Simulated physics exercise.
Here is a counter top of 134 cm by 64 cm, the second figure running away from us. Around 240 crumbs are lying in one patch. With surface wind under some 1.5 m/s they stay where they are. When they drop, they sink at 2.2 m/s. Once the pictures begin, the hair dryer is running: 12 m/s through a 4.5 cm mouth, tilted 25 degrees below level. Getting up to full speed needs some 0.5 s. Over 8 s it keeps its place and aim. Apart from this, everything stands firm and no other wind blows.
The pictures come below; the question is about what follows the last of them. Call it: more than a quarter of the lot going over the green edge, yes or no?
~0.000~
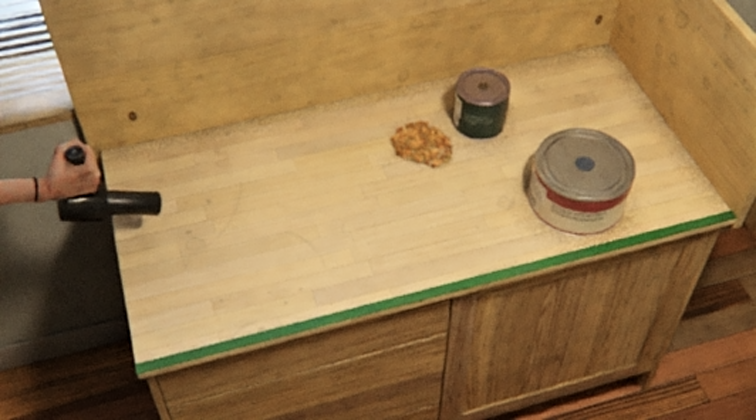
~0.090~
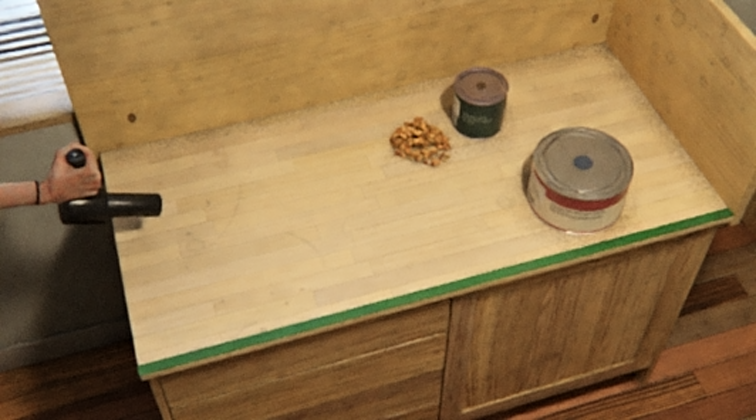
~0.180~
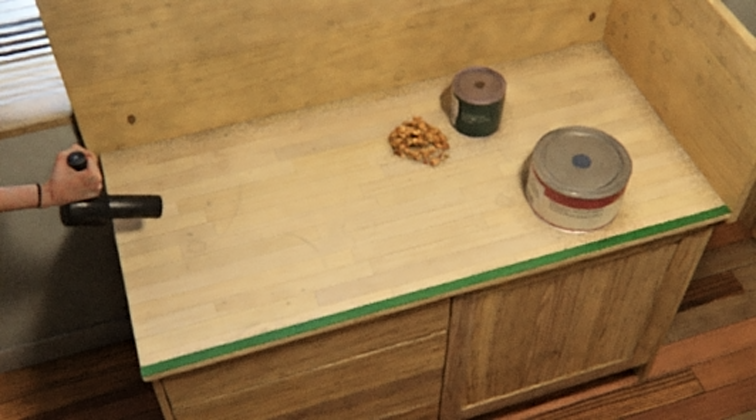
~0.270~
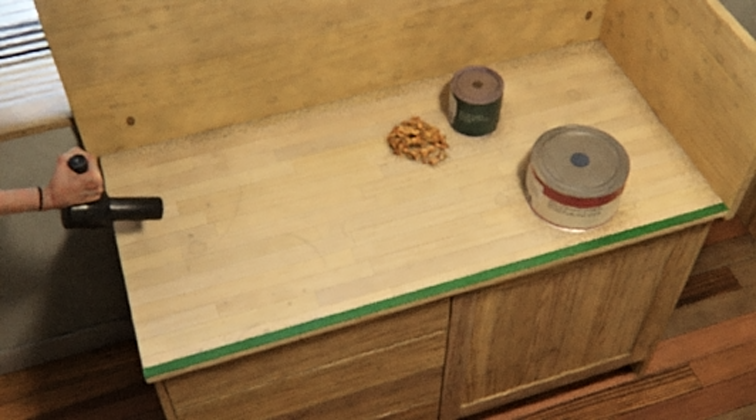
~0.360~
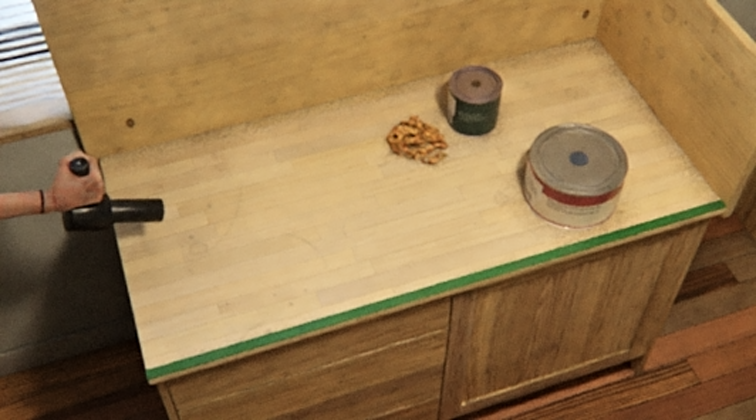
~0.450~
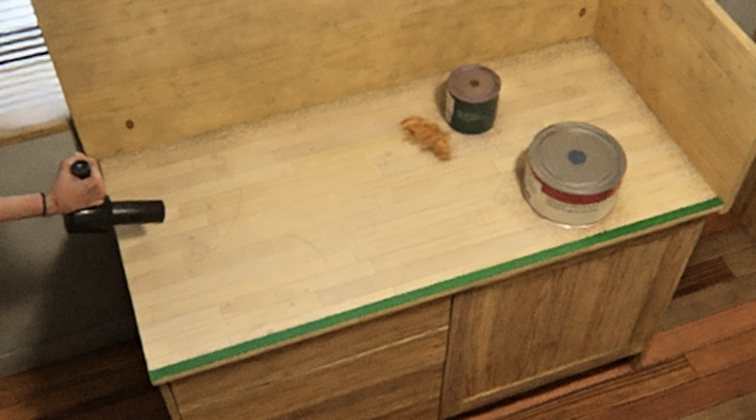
Call: No.
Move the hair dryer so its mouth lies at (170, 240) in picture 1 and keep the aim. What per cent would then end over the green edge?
0 %.
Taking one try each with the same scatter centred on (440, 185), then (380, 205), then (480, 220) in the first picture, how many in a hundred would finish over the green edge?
Going through the three spots in order, you'd get 40 percent, 50 percent and 70 percent.
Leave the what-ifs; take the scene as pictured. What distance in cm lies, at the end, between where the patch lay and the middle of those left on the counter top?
The middle is roughly 60 cm from where it started.
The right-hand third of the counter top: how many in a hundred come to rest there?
Something close to 90 % ends up there.
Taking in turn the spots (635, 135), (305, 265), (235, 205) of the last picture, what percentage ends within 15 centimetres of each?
In turn about 40 %, 0 %, 0 %.
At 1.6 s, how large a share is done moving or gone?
The share is near 30 per cent.
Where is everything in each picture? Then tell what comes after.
In the first frame, the middle of the crumbs is near (418, 143), none has stirred yet and the mouth of the hair dryer is at (158, 203).
In the second frame, the middle of the crumbs is near (417, 141), none has stirred yet and the green edge is centred on (457, 291).
In the third frame, the middle of the crumbs is near (416, 141), none has stirred yet, the top of a tin is at (480, 84) and the top of a large tin is at (582, 161).
In the fourth frame, the middle of the crumbs is near (414, 140) and none has stirred yet.
In the fifth frame, the middle of the crumbs is near (413, 140) and none has stirred yet.
In the sixth frame, the middle of the crumbs is near (429, 135), the farthest in sight from the hair dryer is at (446, 136) and about 65 % have left their places.
After 1.6 s, 73 % are on the move or not yet settled, 1 % are over the green edge; the middle of those still in play is near (629, 78).
After 2.6 s, 57 % are on the move or not yet settled, 2 % are over the green edge; the middle of those still in play is near (632, 85).
After 4.4 s, 48 % are on the move or not yet settled, 5 % are over the green edge; the middle of those still in play is near (633, 86).
After 8.0 s, at the end, 8 % are over the green edge; the middle of those still in play is near (633, 89).
